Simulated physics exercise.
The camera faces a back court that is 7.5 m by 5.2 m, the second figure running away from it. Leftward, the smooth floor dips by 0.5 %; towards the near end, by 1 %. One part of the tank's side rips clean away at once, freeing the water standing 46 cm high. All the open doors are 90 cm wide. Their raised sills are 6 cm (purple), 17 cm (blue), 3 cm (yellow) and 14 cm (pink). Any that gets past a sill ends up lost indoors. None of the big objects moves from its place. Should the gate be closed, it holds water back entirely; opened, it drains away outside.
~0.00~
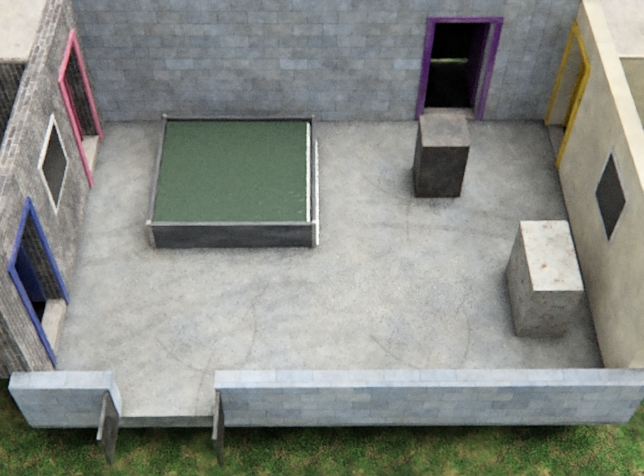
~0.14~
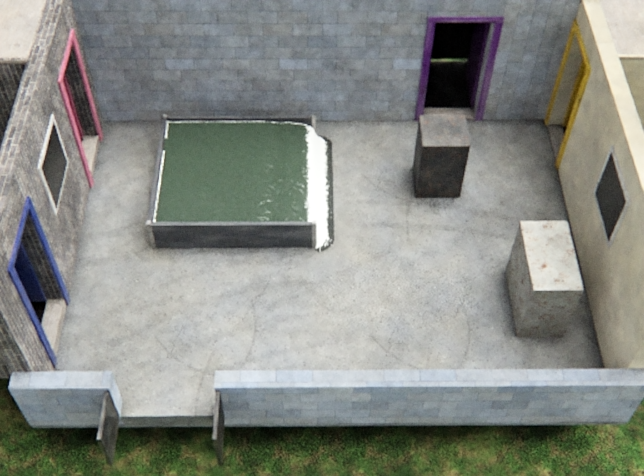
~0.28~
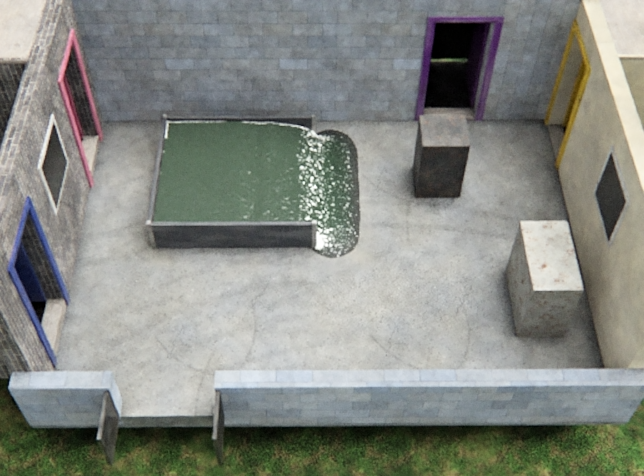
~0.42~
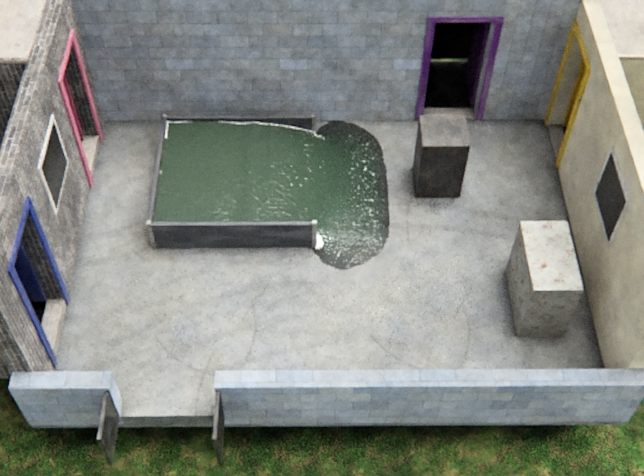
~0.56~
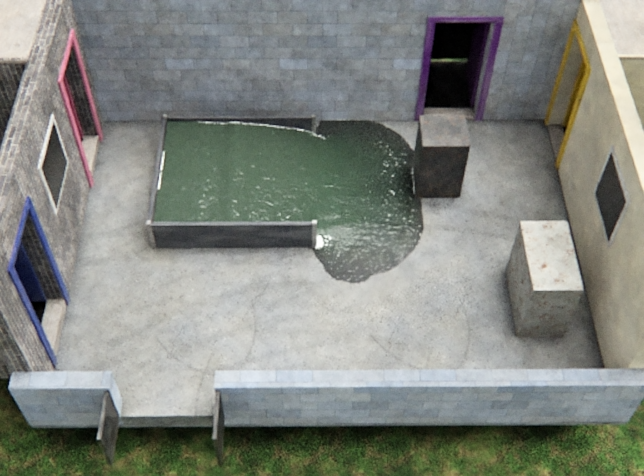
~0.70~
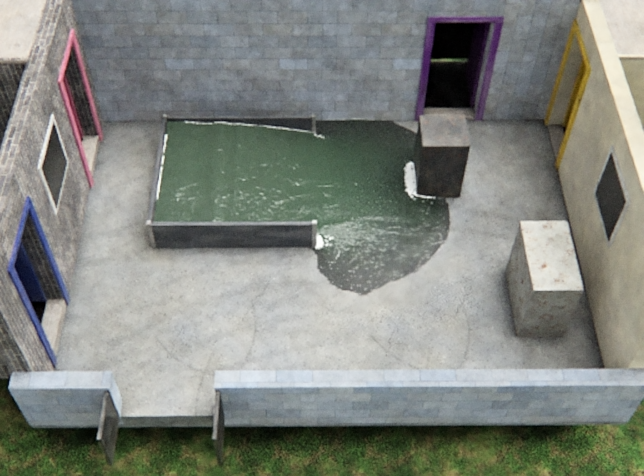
Green water poured out of the open right side of a low tank in a walled yard, spreading across the grey floor in a rounded, widening sheet and washing against the dark block.
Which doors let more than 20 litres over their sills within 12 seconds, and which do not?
In 12 seconds, the purple door lets more through; the blue door stays within 20 litres; the yellow door lets more through; the pink door stays within 20 litres.
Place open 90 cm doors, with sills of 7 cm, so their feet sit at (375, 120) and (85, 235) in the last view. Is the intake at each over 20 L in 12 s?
Well, the first is beyond the mark and the second is shy of the mark.
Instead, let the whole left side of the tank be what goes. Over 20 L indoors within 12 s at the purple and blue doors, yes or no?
Purple short, blue short.
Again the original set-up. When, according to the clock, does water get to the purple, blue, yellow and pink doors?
So, purple at 1.2 s, then blue at 7.0 s, yellow at 1.6 s, and pink at 6.5 s.
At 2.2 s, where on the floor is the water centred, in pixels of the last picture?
(336, 197).
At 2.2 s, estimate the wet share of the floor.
Covered: Roughly 45 per cent.
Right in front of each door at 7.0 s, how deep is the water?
Centimetres: Purple 6 / blue 1 / yellow 8 / pink 3.
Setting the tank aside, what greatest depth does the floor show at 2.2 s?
Max depth: About 29 centimetres.
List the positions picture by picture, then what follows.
The first picture shows still water, 46 cm deep, in the tank at (236, 171).
In the second picture, water pours out at (312, 183) and has run 1.1 m, to (323, 246); typically 8 cm deep outside, 46 cm at the tank's back.
In the third picture, the front is at (335, 253), 1.3 m from the gap at (312, 185); 1.4 m2 of floor is under water; 46 cm left at the back of the tank.
In the fourth picture, water pours out at (312, 185) and has run 1.5 m, to (371, 252); typically 7 cm deep outside, 46 cm at the tank's back.
In the fifth picture, water pours out at (312, 186) and has run 1.8 m, to (403, 252); typically 6 cm deep outside, 46 cm at the tank's back.
In the sixth picture, the front is at (441, 236), 2.2 m from the gap at (312, 186); 5.2 m2 of floor is under water; 46 cm left at the back of the tank.
After 1.4 s water covers 35 % of the floor and is deepest (31 cm) near (408, 183); purple door 7 cm at the sill, 0 L in, blue door not reached, yellow door not reached, pink door not reached.
After 2.2 s water covers 45 % of the floor and is deepest (29 cm) near (409, 191); purple door 15 cm at the sill, 12 L in, blue door not reached, yellow door 10 cm at the sill, 15 L in, pink door not reached.
After 3.5 s water covers 50 % of the floor and is deepest (26 cm) near (603, 396); purple door 12 cm at the sill, 52 L in, blue door not reached, yellow door 16 cm at the sill, 129 L in, pink door not reached.
After 7.0 s water covers 80 % of the floor and is deepest (15 cm) near (442, 397); purple door 6 cm at the sill, 68 L in, blue door not reached, yellow door 8 cm at the sill, 316 L in, pink door 3 cm at the sill, 0 L in.
After 12.0 s water covers 95 % of the floor and is deepest (12 cm) near (49, 400); purple door 3 cm at the sill, 68 L in, blue door 10 cm at the sill, 0 L in, yellow door 3 cm at the sill, 343 L in, pink door 4 cm at the sill, 0 L in.
